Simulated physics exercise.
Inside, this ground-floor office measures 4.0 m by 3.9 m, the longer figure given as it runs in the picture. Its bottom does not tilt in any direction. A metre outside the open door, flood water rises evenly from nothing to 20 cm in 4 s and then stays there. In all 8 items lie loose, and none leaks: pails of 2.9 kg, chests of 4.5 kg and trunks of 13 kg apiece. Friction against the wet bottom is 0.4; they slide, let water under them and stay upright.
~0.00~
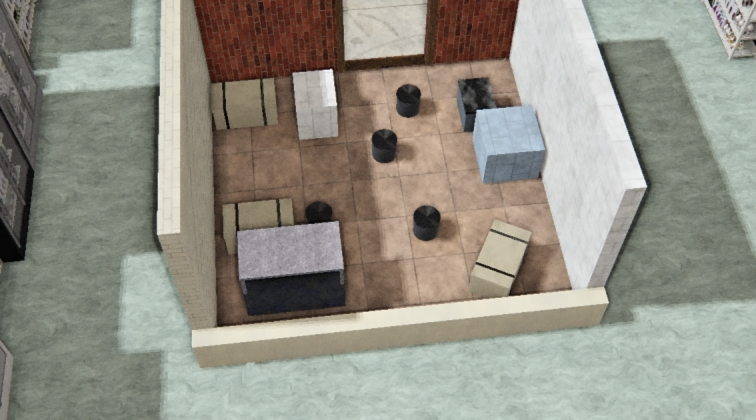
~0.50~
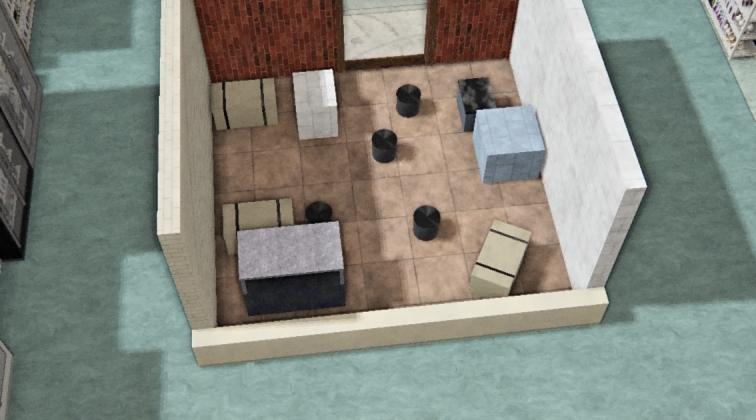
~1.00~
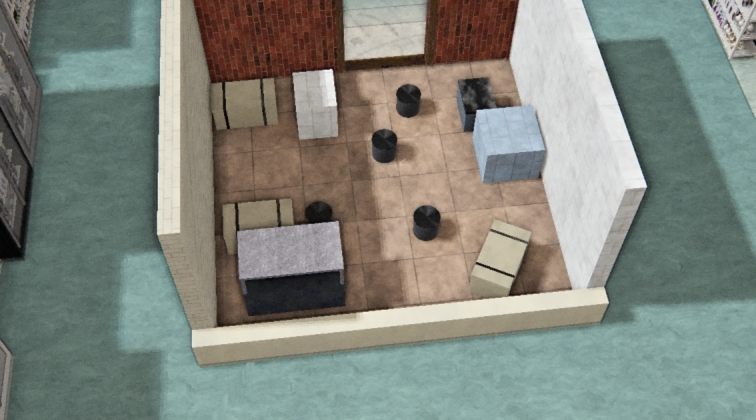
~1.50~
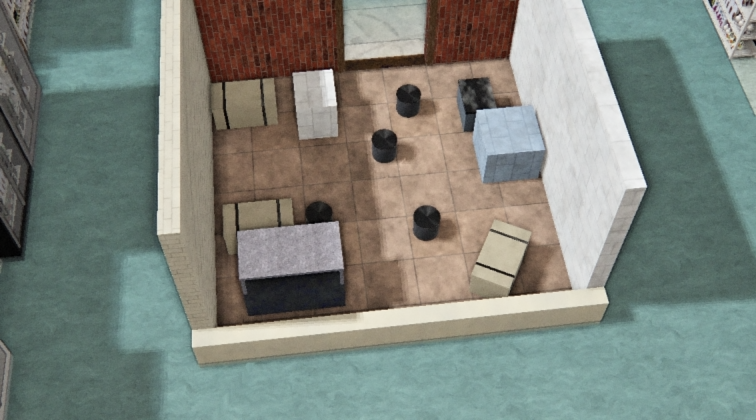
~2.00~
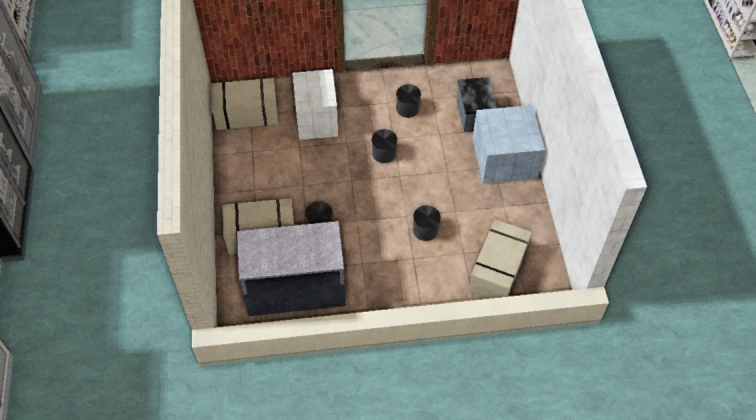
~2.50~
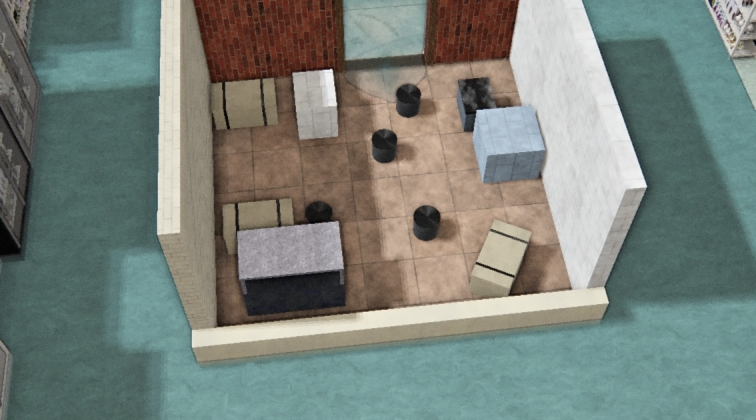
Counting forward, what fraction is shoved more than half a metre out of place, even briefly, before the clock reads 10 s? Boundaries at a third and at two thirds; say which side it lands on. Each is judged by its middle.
It lands on or past two thirds.
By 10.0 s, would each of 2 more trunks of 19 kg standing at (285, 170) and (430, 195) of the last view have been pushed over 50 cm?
One by one: Below; above.
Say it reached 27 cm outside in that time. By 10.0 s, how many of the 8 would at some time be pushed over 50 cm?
That would give 7.
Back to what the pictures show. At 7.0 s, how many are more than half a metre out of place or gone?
By then the count is 5.
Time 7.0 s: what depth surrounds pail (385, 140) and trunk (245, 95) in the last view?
Depths: Near 9 cm, then near 1 cm.
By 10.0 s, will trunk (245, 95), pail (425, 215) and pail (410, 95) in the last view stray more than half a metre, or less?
In turn: Below the mark, above the mark, above the mark.
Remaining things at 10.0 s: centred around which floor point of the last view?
Centre of the remaining things: Roughly (375, 214).
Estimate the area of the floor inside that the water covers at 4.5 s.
Near 5.5 m2 in all.
After 3.5 s 0 of 8 are over 50 cm from their spots; 0 afloat.
After 4.5 s 2 of 8 are over 50 cm from their spots; 0 afloat.
After 7.0 s 5 of 8 are over 50 cm from their spots; 6 afloat.
After 10.0 s 6 of 8 are over 50 cm from their spots, and 7 have been at some point; 7 afloat.
